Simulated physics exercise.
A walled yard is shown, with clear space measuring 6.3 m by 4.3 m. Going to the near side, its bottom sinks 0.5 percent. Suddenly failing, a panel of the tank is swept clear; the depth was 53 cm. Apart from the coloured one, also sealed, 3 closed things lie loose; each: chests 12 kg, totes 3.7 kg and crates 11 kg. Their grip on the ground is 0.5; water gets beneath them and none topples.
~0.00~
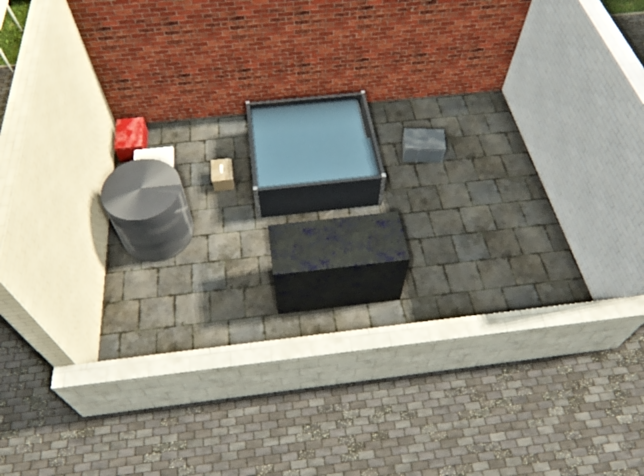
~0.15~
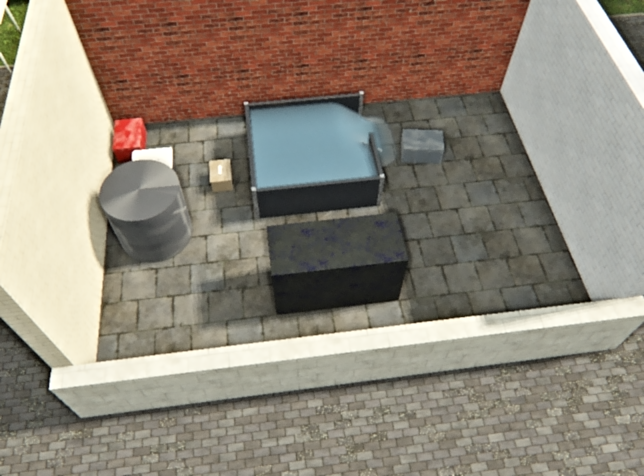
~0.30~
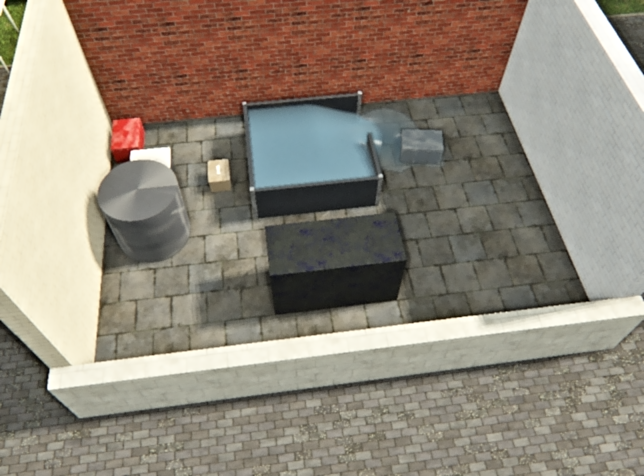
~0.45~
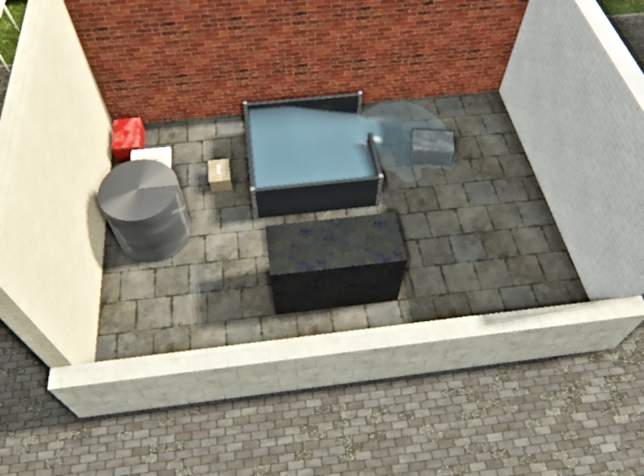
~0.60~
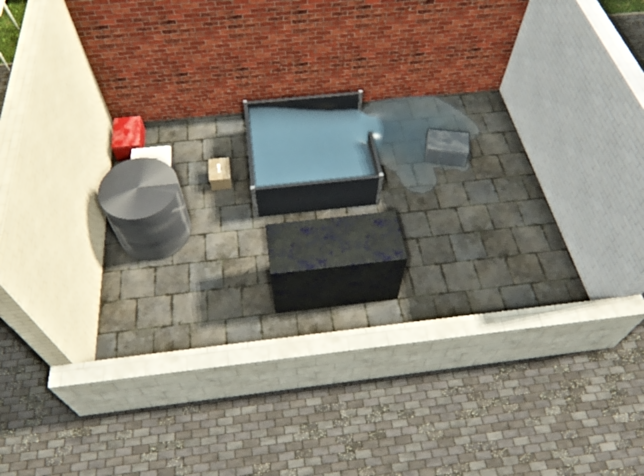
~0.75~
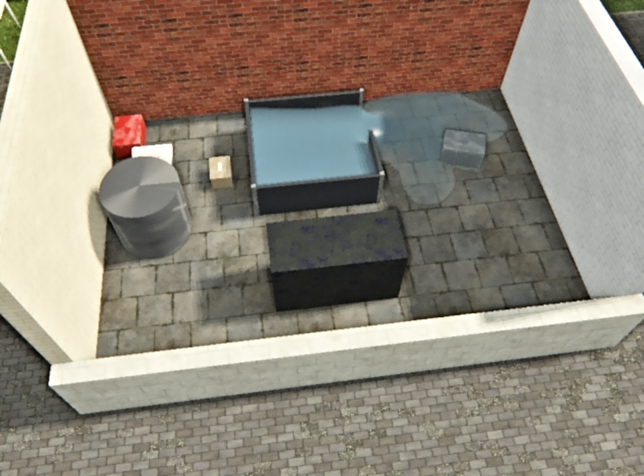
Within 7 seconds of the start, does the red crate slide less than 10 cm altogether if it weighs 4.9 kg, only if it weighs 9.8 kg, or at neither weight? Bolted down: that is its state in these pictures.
I reckon it stays put even when lighter.
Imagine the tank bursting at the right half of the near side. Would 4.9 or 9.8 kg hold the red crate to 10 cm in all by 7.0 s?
Result: Neither option succeeds.
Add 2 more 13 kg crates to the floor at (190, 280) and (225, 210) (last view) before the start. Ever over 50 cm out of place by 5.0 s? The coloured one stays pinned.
Result, in order - below threshold; below threshold.
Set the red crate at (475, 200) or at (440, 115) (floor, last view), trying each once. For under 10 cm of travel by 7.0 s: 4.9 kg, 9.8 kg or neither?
Order kept: Both picks fail, both picks fail.
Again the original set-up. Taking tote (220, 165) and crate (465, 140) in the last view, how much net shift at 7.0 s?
0 cm and 450 cm.
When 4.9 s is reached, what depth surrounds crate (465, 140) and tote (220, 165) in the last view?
Close to 10 and 0 centimetres.
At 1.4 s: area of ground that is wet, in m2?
At that time the wet patch spans about 8.0 m2.
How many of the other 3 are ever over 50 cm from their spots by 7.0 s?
Count: 1.
After 1.4 s the red crate would be 0 cm from its start with 4.9 kg and 0 cm from its start with 9.8 kg; 0 cm of water round it then.
After 3.1 s the red crate would be 0 cm from its start with 4.9 kg and 0 cm from its start with 9.8 kg; 0 cm of water round it then.
After 4.9 s the red crate would be 0 cm from its start with 4.9 kg and 0 cm from its start with 9.8 kg; 0 cm of water round it then.
After 7.0 s the red crate would be 0 cm from its start with 4.9 kg and 0 cm from its start with 9.8 kg; 0 cm of water round it then.
